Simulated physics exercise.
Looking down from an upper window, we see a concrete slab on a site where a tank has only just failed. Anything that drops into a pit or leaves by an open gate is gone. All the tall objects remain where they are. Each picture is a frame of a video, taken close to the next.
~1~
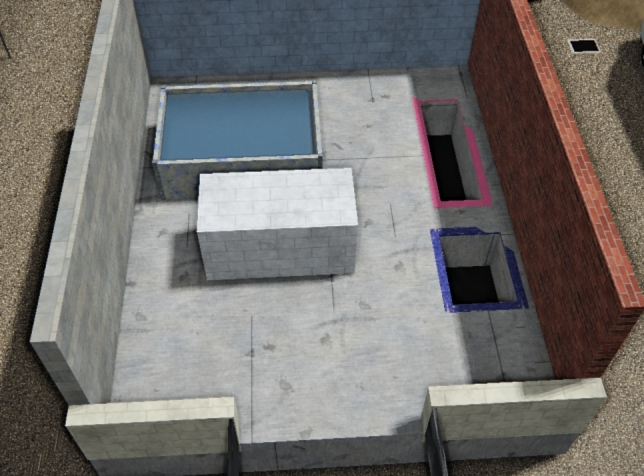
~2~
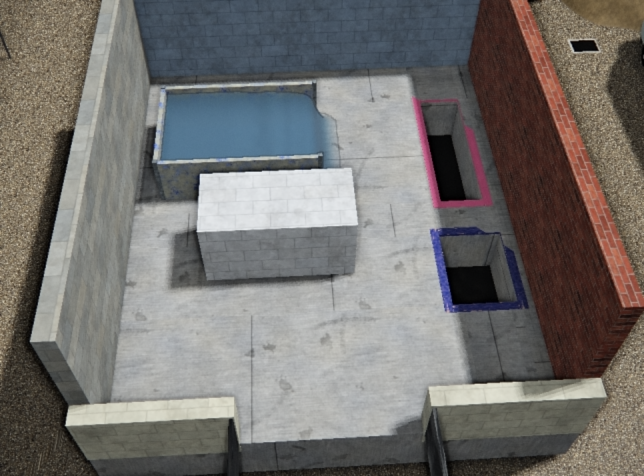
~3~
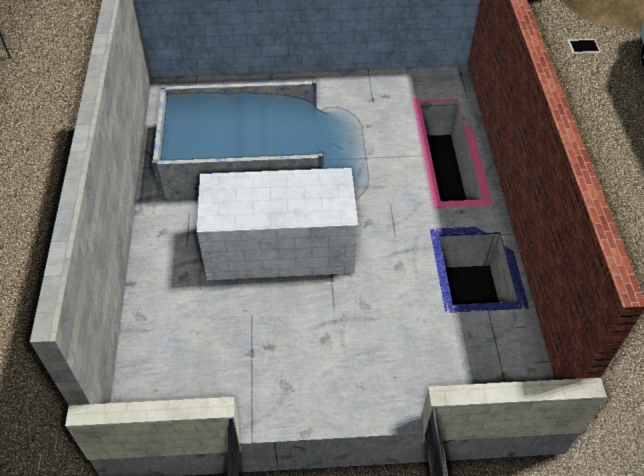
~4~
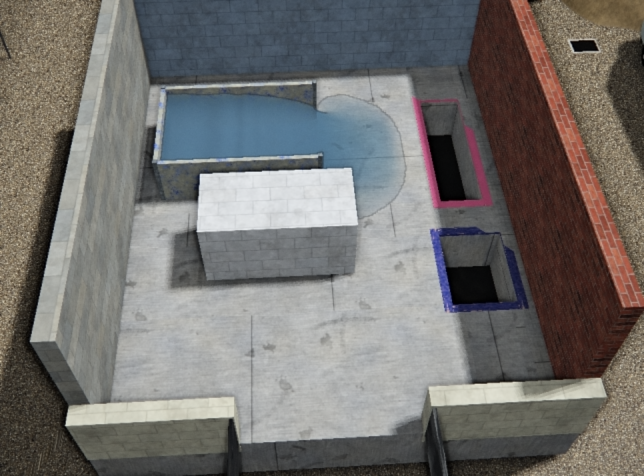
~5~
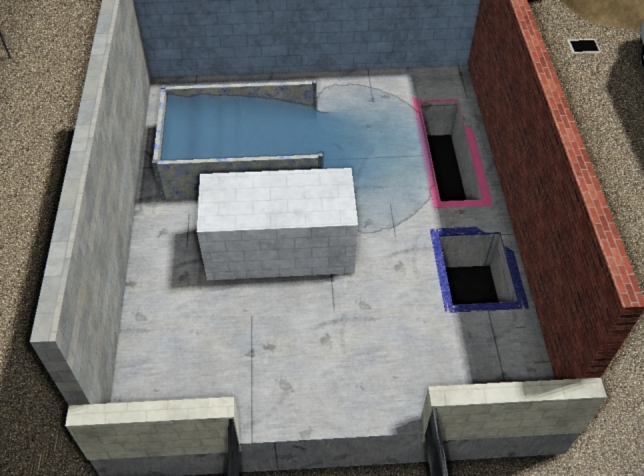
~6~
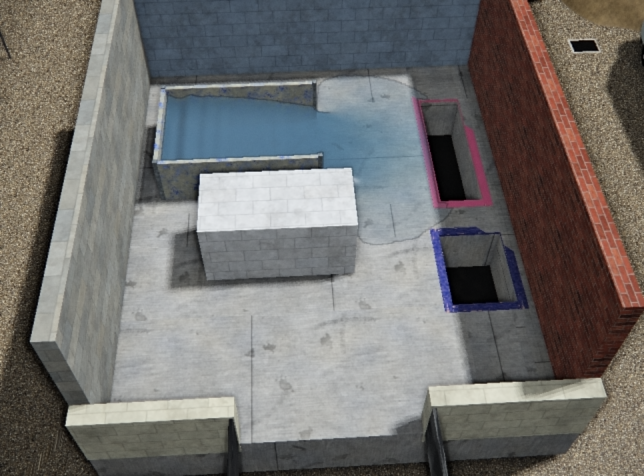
We see a walled concrete slab with a water-filled tank, a pale block and two outlined pits; the tank's right side opens and water pours out, spreading rightward across the slab to the pink-edged pit and around the block's corner.
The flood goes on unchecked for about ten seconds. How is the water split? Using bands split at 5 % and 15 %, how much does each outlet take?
I would say the gate draws off under 5 %, the blue pit draws off between 5 and 15 %, the pink pit draws off over 15 %.
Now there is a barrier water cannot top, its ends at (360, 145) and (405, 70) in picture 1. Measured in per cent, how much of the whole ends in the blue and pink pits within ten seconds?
Shares in percent - blue: 20; pink: 35.
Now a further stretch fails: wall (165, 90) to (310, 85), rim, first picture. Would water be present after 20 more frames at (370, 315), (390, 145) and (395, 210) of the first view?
Spot by spot: Unaffected, then soaked through, then unaffected.
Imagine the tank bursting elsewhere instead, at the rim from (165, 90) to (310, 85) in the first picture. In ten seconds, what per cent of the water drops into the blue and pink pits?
In percent: Blue 2, pink 40.
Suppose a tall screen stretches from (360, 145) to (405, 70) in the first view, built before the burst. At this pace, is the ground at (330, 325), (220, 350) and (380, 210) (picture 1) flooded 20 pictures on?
Going spot by spot: High and dry, then high and dry, then drenched.
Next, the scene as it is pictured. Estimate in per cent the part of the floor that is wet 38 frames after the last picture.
Estimated share: About 35 %.
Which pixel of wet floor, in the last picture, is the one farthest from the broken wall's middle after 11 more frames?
Point: (519, 285) in the last picture's pixels.
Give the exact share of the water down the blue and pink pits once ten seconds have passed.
About 12 percent for the first and about 70 percent for the second.
A moment on, water covers 25 % of the floor; the gate 0 %, the blue pit 1 %, the pink pit 15 %.
Next, water covers 30 % of the floor; the gate 0 %, the blue pit 4 %, the pink pit 32 %.
Then, water covers 30 % of the floor; the gate 0 %, the blue pit 7 %, the pink pit 50 %.
Later, water covers 35 % of the floor; the gate 0 %, the blue pit 11 %, the pink pit 64 %.
In the end, water covers 30 % of the floor; the gate 0 %, the blue pit 13 %, the pink pit 71 %.
